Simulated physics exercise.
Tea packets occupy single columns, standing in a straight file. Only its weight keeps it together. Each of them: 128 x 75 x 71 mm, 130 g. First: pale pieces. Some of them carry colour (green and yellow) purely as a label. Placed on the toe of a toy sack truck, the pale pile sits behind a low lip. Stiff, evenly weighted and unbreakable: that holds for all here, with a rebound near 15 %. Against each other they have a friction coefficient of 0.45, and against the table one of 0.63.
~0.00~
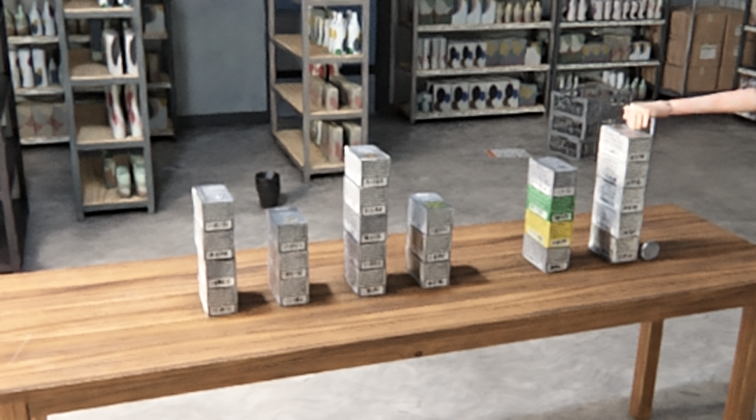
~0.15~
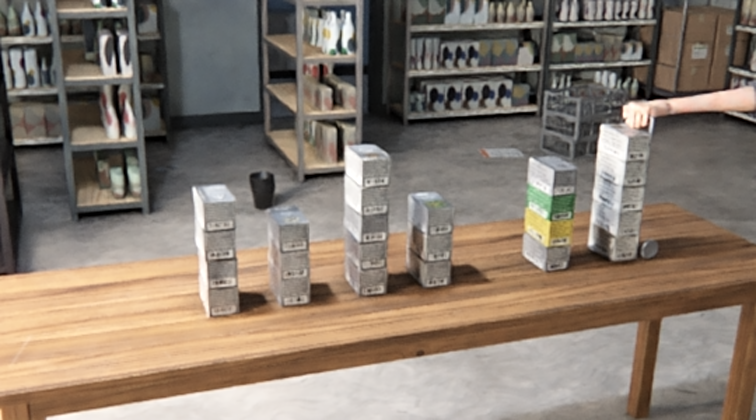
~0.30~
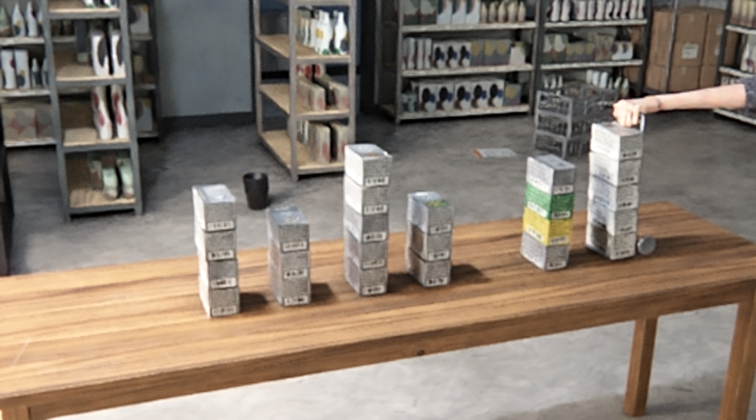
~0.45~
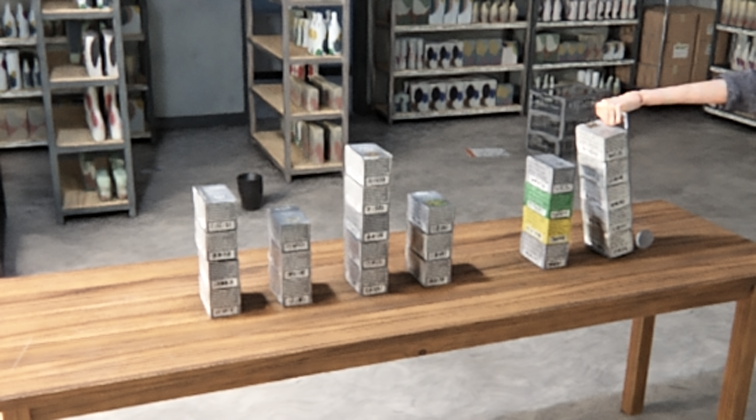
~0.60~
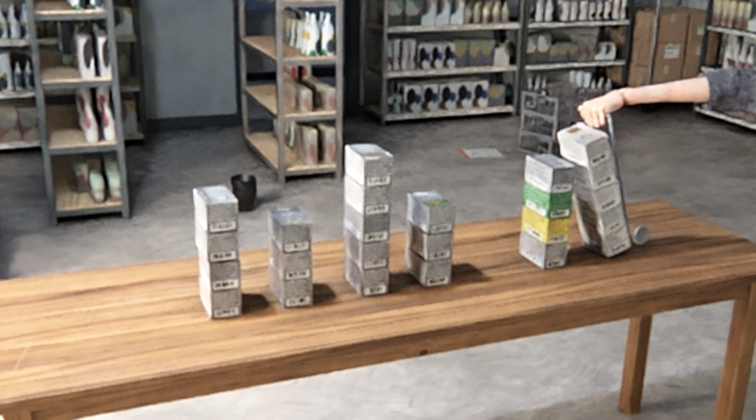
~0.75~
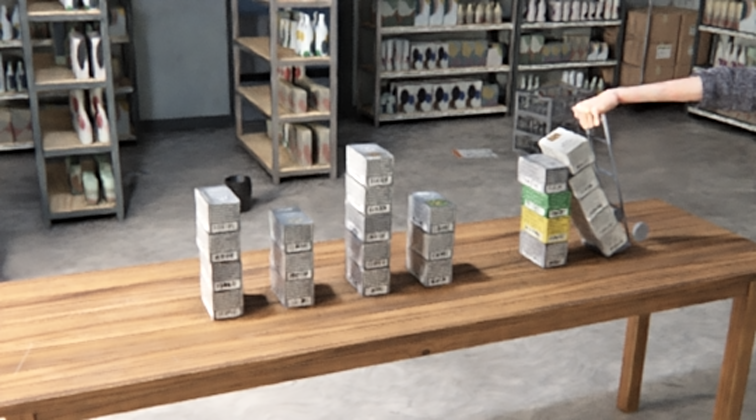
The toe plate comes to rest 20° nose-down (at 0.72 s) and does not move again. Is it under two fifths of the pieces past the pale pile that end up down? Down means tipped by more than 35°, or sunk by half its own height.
Yes.
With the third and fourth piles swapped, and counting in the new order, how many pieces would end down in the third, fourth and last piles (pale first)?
Down per pile: Third 0, fourth 0, last 0.
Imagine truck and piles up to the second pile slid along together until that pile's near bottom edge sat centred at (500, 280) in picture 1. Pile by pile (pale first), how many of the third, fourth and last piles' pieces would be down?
Down per pile: Third 2, fourth 5, last 4.
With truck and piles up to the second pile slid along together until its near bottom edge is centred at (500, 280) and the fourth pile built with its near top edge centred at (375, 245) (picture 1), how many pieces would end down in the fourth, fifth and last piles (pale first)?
Result: Fourth pile 1, fifth pile 0, last pile 0.
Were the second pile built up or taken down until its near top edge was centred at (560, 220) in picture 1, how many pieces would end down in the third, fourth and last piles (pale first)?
You'd get third 0, fourth 0 and last 0.
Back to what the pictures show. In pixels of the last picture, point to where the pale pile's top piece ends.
End position: Near (480, 235) px.
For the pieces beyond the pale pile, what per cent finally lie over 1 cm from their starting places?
30 percent.
By 0.86 s, 3 of the pale pile down; none of the 19 other packets down, 4 disturbed; green packet tilted 9°; yellow packet tilted 9°.
By 1.00 s, 5 of the pale pile down; none of the 19 other packets down, 4 disturbed; green packet tilted 26°; yellow packet tilted 26°.
By 1.10 s, 5 of the pale pile down; 4 of the 19 other packets down; green packet tilted 52°, 47 mm lower; yellow packet tilted 51°.
By 1.22 s, 5 of the pale pile down; 4 of the 19 other packets down; green packet on its side; yellow packet on its side.
When it is over (1.9 s), 5 of the pale pile down; 4 of the 19 other packets down; green packet on its side; yellow packet on its side. That is 21 per cent. In pixels of the last frame, middles, green packet near (467, 259), yellow packet near (493, 254).
